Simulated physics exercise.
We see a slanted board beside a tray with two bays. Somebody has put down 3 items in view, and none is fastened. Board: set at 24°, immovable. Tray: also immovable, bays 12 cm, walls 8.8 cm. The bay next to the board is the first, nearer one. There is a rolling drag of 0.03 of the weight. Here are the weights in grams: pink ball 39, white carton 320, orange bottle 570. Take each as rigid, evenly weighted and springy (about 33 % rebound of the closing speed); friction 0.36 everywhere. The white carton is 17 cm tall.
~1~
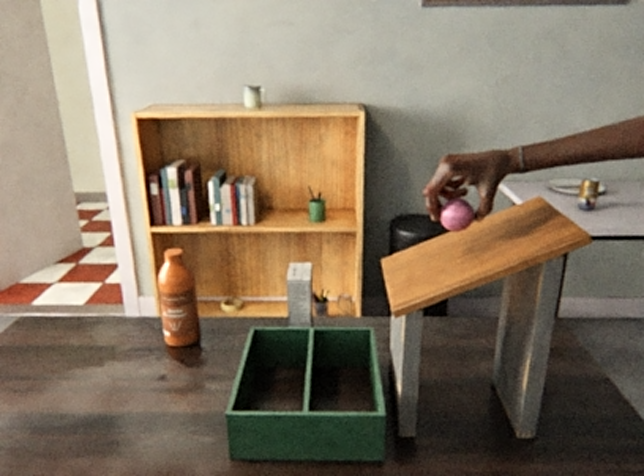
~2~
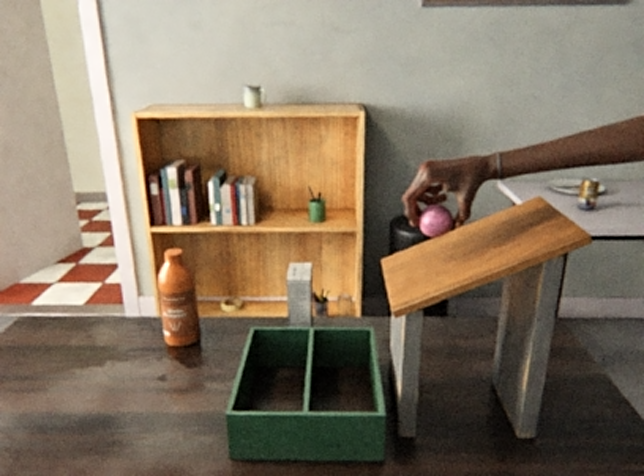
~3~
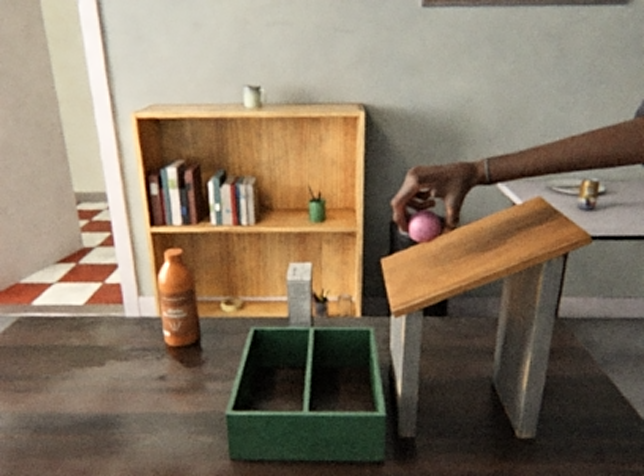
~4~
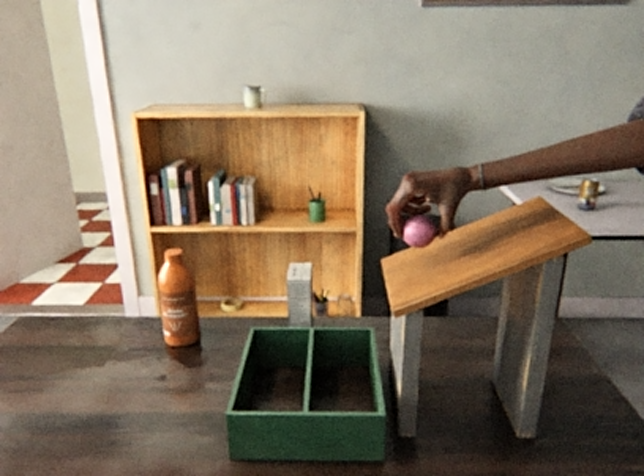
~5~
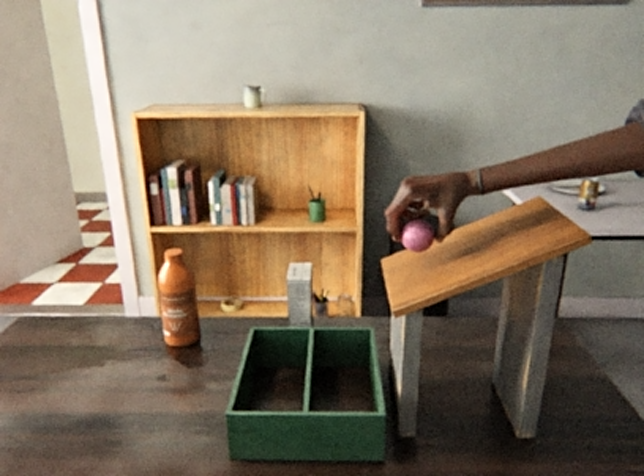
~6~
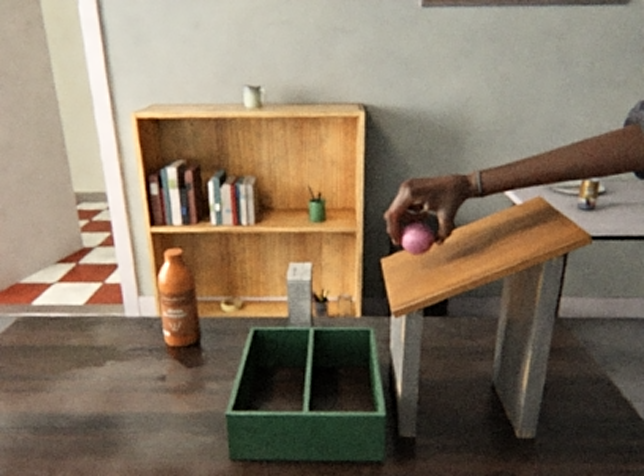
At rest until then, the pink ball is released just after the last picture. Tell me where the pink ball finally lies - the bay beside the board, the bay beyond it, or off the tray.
The pink ball lies in the bay beside the board.
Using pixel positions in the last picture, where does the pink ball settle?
Around pixel (332, 394).
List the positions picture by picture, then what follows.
In the first picture, 7 cm still to go; pink ball (457, 215); white carton (301, 307).
In the second picture, 4 cm still to go; pink ball (436, 221); white carton (301, 307).
In the third picture, 2 cm still to go; pink ball (424, 227); white carton (301, 307).
In the fourth picture, 1 cm still to go; pink ball (419, 231); white carton (301, 307).
The fifth picture shows poised above the slant; pink ball (418, 236); white carton (301, 307).
The sixth picture shows poised above the slant; pink ball (418, 238); white carton (301, 307).
Then, 0.40 s on from there, pink ball near (355, 291).
Then, 0.50 s on from there, pink ball near (324, 361).
Then, 0.60 s on from there, it is in the nearer bay; pink ball near (357, 394).
In the end, it is in the nearer bay; the bystanders under 4 cm from the start. At the end, from the last picture's camera, pink ball near (332, 395).
